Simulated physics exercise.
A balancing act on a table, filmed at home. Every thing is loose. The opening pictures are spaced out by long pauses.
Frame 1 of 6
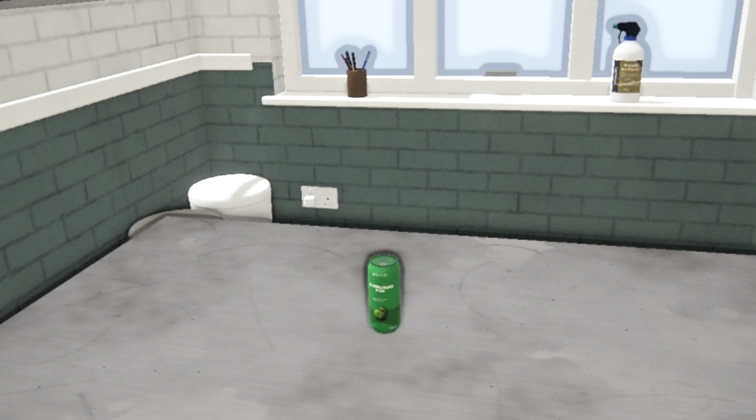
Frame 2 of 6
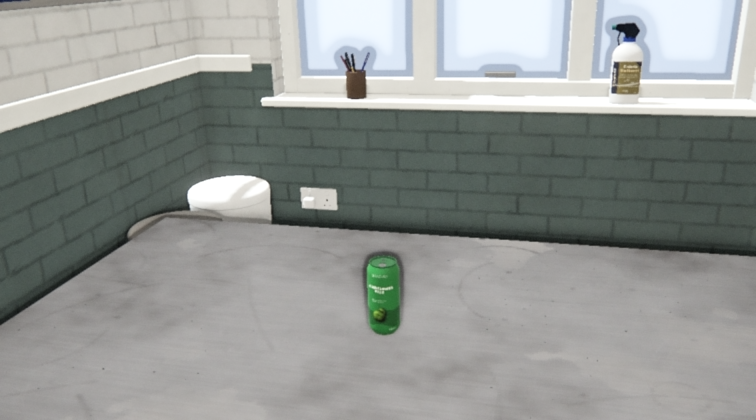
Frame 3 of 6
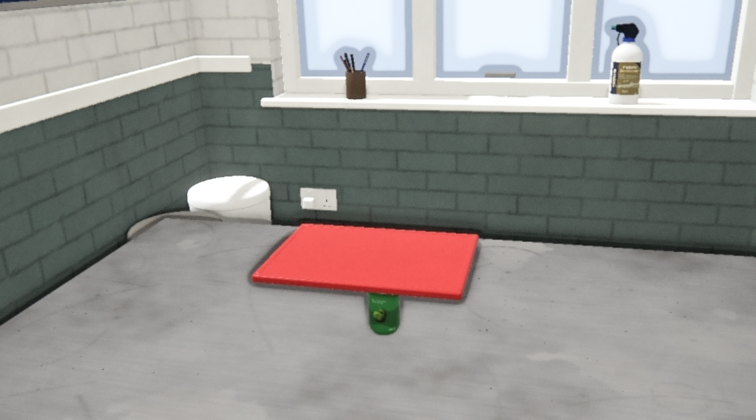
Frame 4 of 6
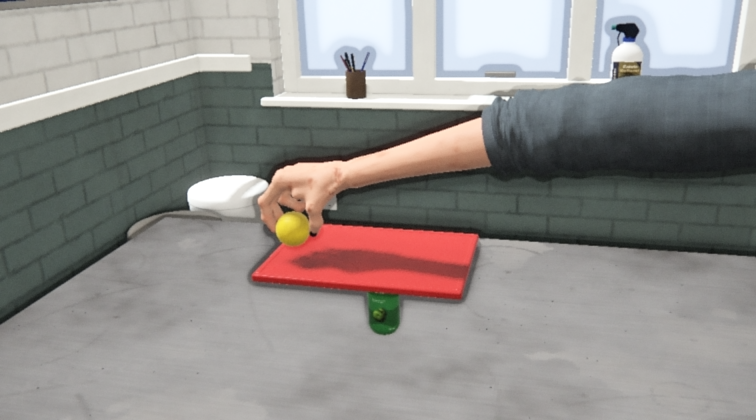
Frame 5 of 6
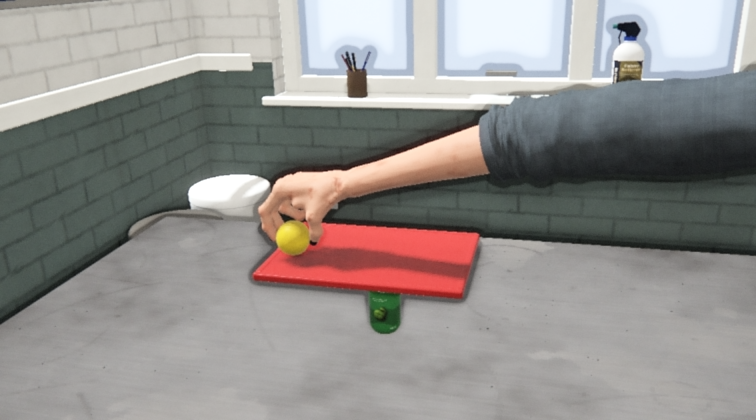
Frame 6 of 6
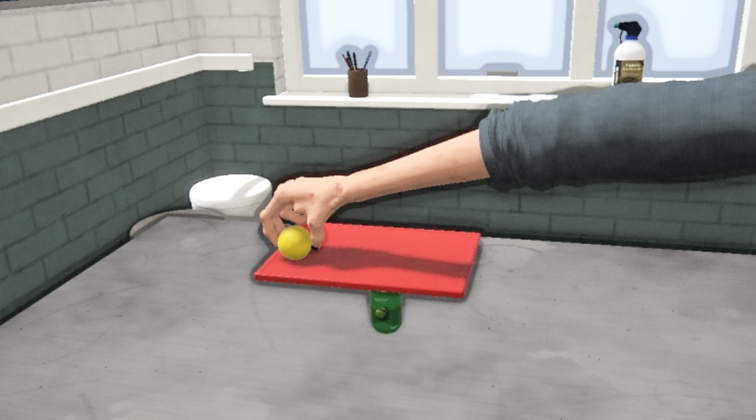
A red board appeared on top of a green bottle standing on a gray table, and then a hand reached in from the right and lowered a yellow ball onto its left side, still holding it.
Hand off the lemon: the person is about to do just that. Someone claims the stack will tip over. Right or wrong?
Right, it tips over.
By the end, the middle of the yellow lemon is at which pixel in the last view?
It finishes at about (268, 319).
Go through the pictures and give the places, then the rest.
In the first picture, the last thing is not in view yet.
In the second picture, the last thing is not in view yet.
In the third picture, the last thing is not in view yet; red lid (372, 257).
In the fourth picture, on its way; yellow lemon (293, 229); red lid (372, 257).
In the fifth picture, on its way; yellow lemon (293, 238); red lid (373, 256).
In the sixth picture, set down, still held; yellow lemon (295, 243); red lid (374, 256).
Then, 0.30 s on from there, yellow lemon now fallen; red lid turned 31° from how it was put.
Then, 0.40 s on from there, red lid turned 52° from how it was put.
Then, 0.80 s on from there, red lid turned 46° from how it was put.
In the end, fallen, yellow lemon; toppled in the stack, red lid; green can unmoved. At the end, from the last picture's camera, yellow lemon near (268, 319). The stack gives way.
